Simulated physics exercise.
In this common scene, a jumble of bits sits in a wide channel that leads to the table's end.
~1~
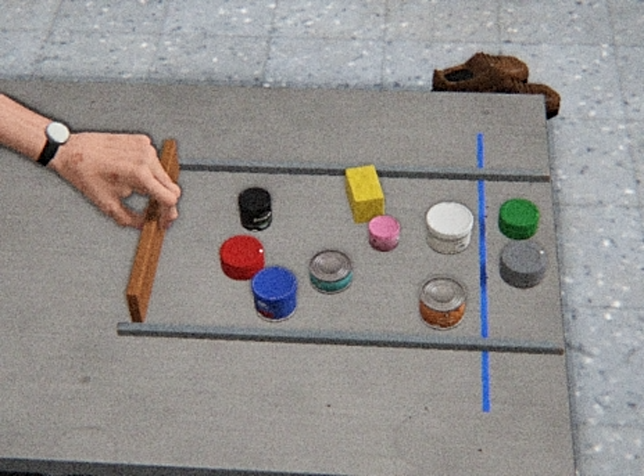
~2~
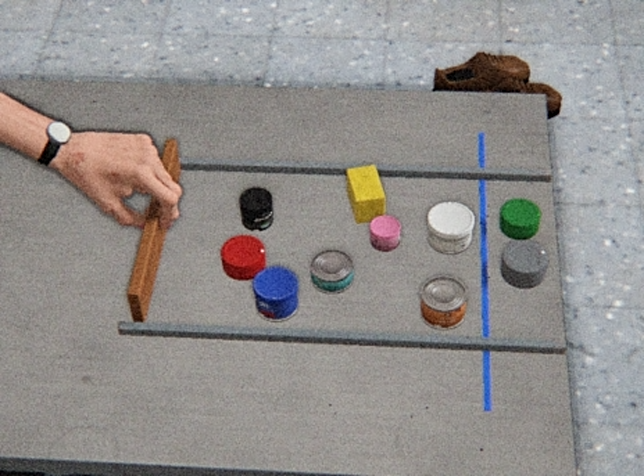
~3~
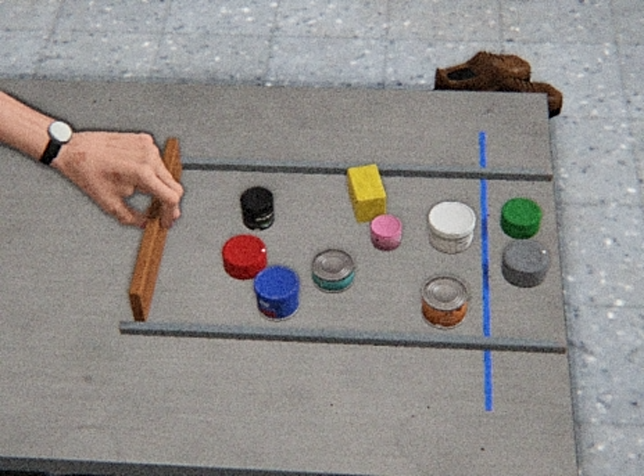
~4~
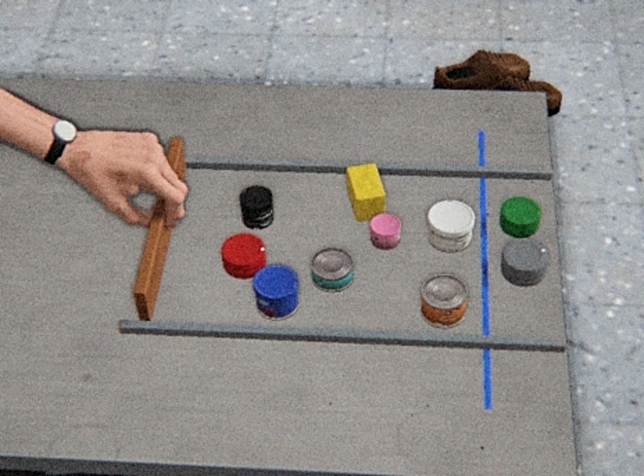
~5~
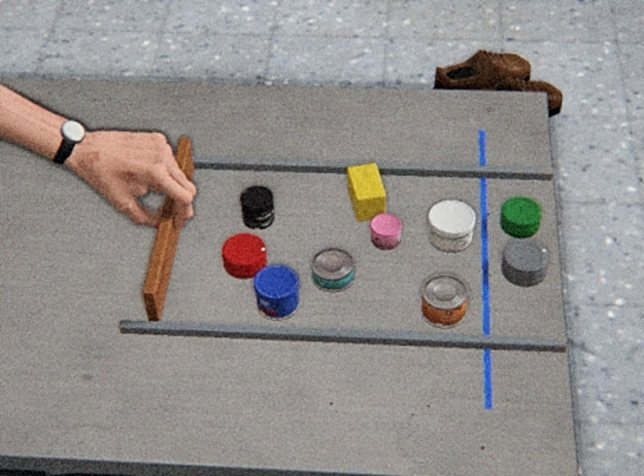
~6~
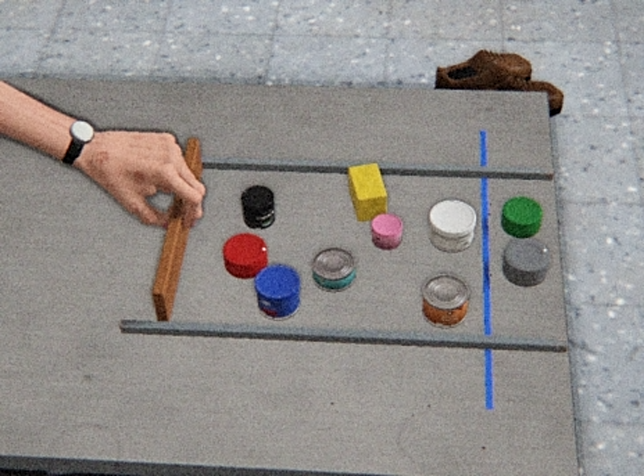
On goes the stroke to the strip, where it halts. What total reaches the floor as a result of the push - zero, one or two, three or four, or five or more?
I reckon the number that spills over the end lands at one or two.
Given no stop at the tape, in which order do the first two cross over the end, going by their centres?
Those two would be the green lid followed by the grey lid.
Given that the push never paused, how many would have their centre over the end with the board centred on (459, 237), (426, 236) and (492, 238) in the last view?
First 0, then 0, finally 2.
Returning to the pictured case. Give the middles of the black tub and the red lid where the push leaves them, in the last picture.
Roughly (502, 212), and the other roughly (509, 266).
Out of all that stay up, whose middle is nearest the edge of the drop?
I'd go with the grey lid.
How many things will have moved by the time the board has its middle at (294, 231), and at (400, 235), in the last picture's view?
Moved so far: 4, later 8.
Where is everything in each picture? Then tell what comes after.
In the first frame, grey lid (523, 265); green lid (518, 220); white tin (449, 229); board (155, 228); tape (483, 257).
In the second frame, green lid (520, 219); yellow block (366, 194).
In the third frame, white tin (451, 228); turquoise pot (333, 271).
In the fourth frame, grey lid (524, 262); black tub (257, 208).
In the fifth frame, green lid (521, 217); blue tin (277, 293).
In the sixth frame, grey lid (526, 262); green lid (522, 217); white tin (452, 227); board (179, 227); tape (486, 255).
Soon after, none off yet; grey lid at rest near (526, 262); green lid at rest near (522, 217); white tin at rest near (452, 227).
Then, none off yet; grey lid at rest near (526, 262); green lid at rest near (522, 217); white tin at rest near (456, 226).
By the end, the number that fall off is one or two; fallen, green lid.
